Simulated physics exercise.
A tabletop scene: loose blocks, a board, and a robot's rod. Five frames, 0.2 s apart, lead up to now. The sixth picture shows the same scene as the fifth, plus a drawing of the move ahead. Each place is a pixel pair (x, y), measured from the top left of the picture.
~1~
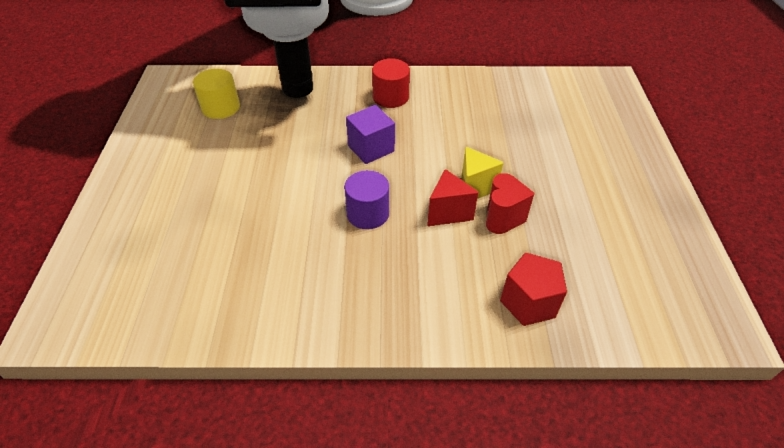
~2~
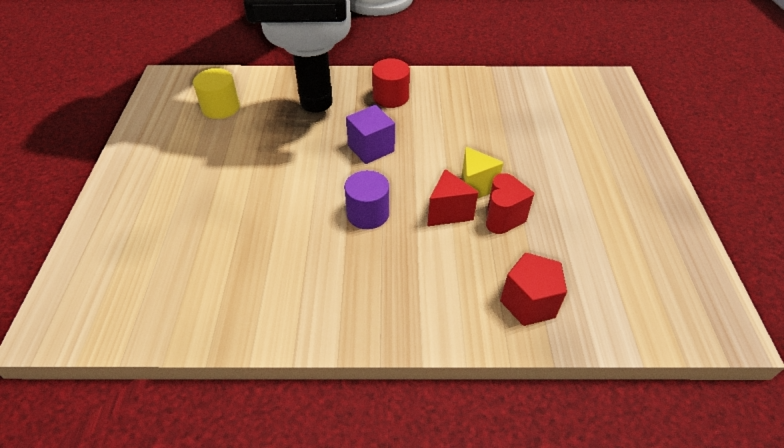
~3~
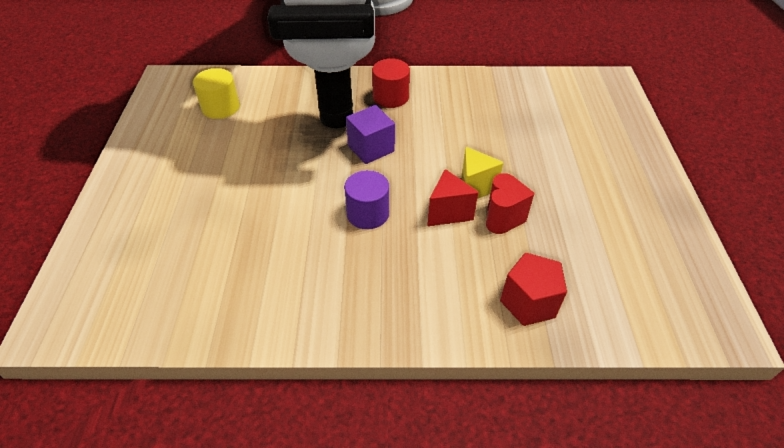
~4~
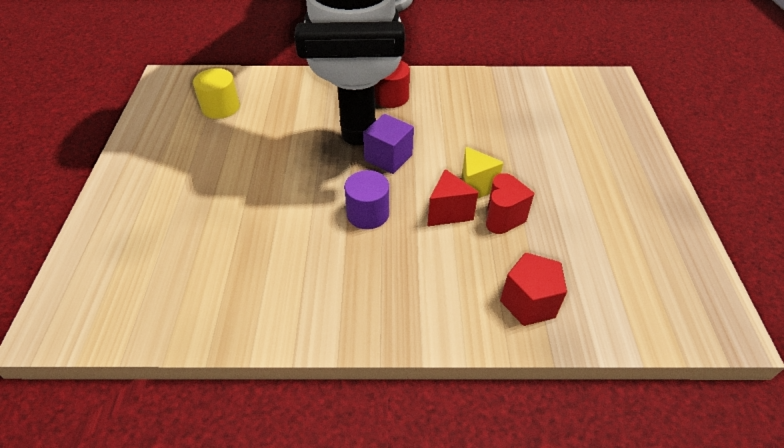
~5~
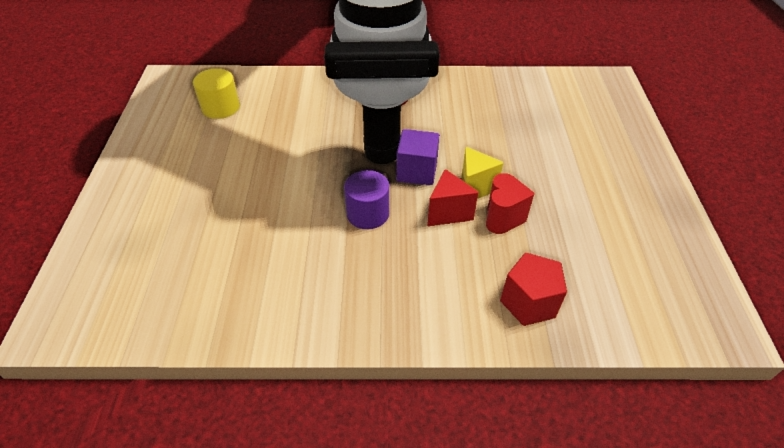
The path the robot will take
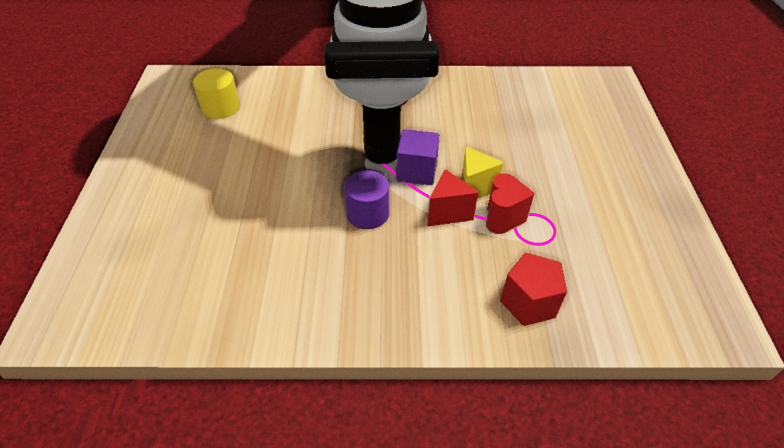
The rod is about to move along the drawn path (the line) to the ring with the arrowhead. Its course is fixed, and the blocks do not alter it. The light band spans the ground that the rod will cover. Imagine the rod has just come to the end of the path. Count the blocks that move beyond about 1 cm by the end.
Blocks displaced: At least 3.
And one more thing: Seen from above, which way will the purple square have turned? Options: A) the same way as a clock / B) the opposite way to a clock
The one that fits is B, the opposite way to a clock.
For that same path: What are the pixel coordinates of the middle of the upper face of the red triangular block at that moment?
Its top centre lands on (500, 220).
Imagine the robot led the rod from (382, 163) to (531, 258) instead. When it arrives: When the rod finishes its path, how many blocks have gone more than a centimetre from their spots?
Three or more blocks.
The drawn path runs from (382, 163) over (421, 192) and (474, 216) to (535, 229).
The first path, step by step. One third of the way, rod at (422, 183); purple square at (460, 155), turned 20° anticlockwise; red triangular block at (454, 188), turned 15° clockwise; yellow triangular block at (497, 162).
Two thirds of the way, rod at (476, 207); purple square at (478, 157), turned 70° anticlockwise; red triangular block at (489, 214), turned 50° clockwise; yellow triangular block at (515, 159), turned 20° clockwise; red heart at (519, 192), turned 15° anticlockwise.
At the end, rod at (538, 220); purple square at (478, 157), turned 70° anticlockwise; red triangular block at (500, 220), turned 80° clockwise; yellow triangular block at (515, 159), turned 20° clockwise; red heart at (579, 199), turned 15° anticlockwise.
